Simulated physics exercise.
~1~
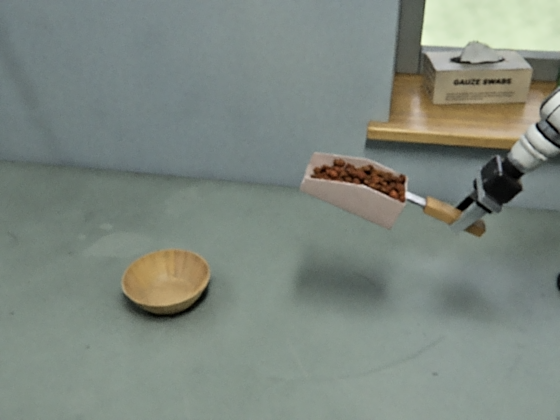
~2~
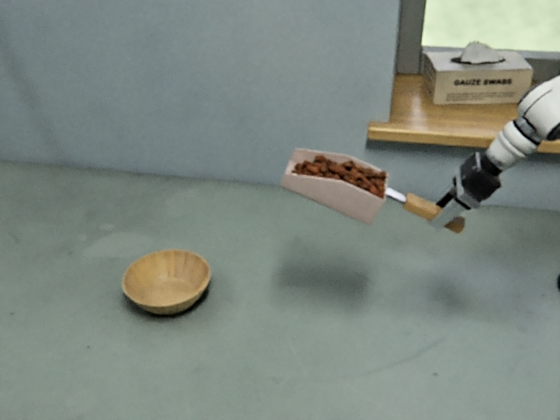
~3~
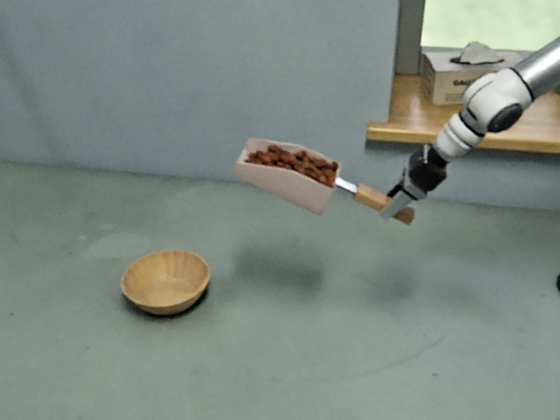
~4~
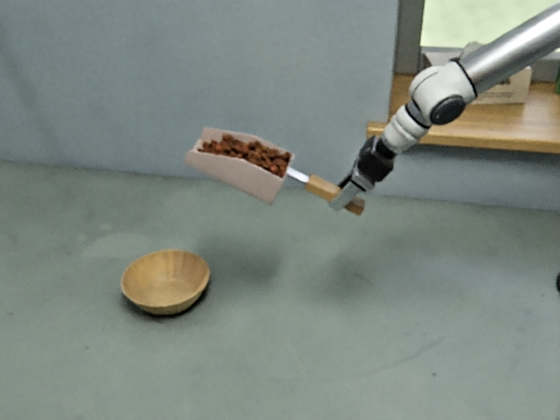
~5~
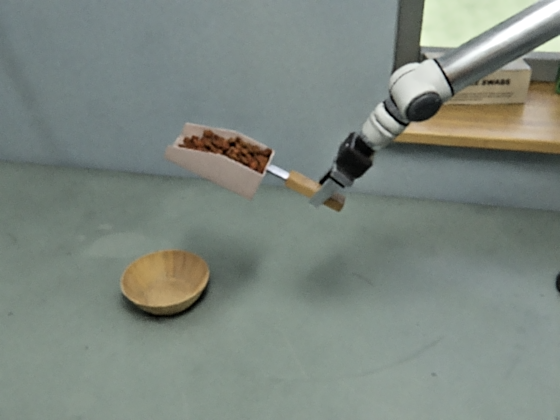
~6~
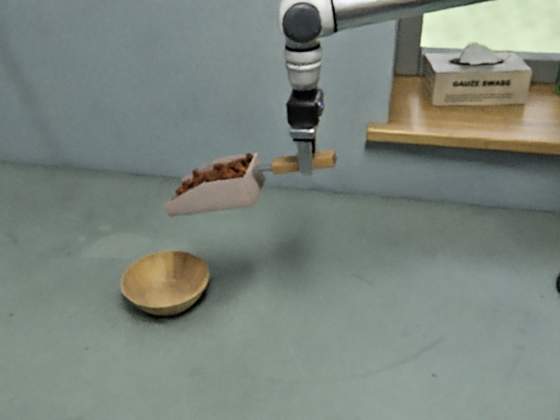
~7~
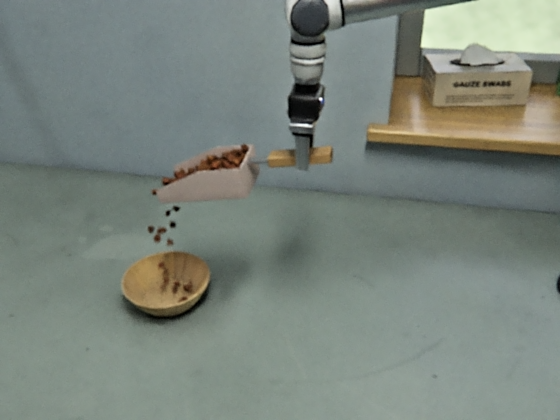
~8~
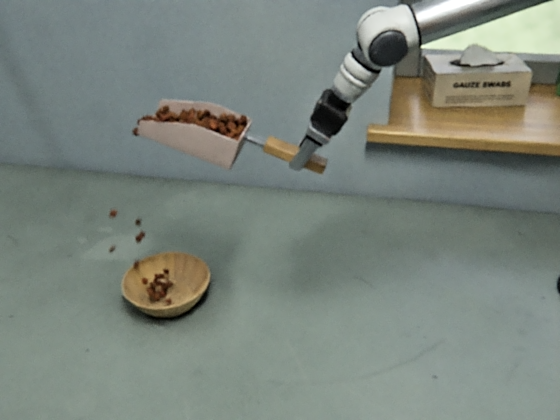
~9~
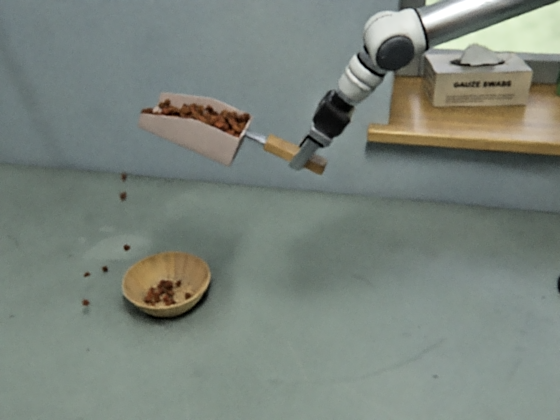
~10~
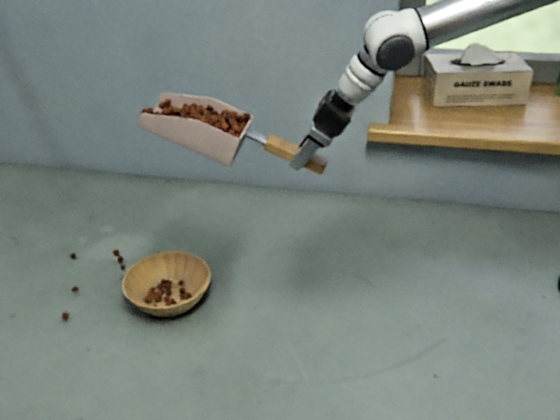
On a grey-green tabletop, a robot arm carries a scoop of brown pellets left, tips some into a wooden bowl, spilling a few.
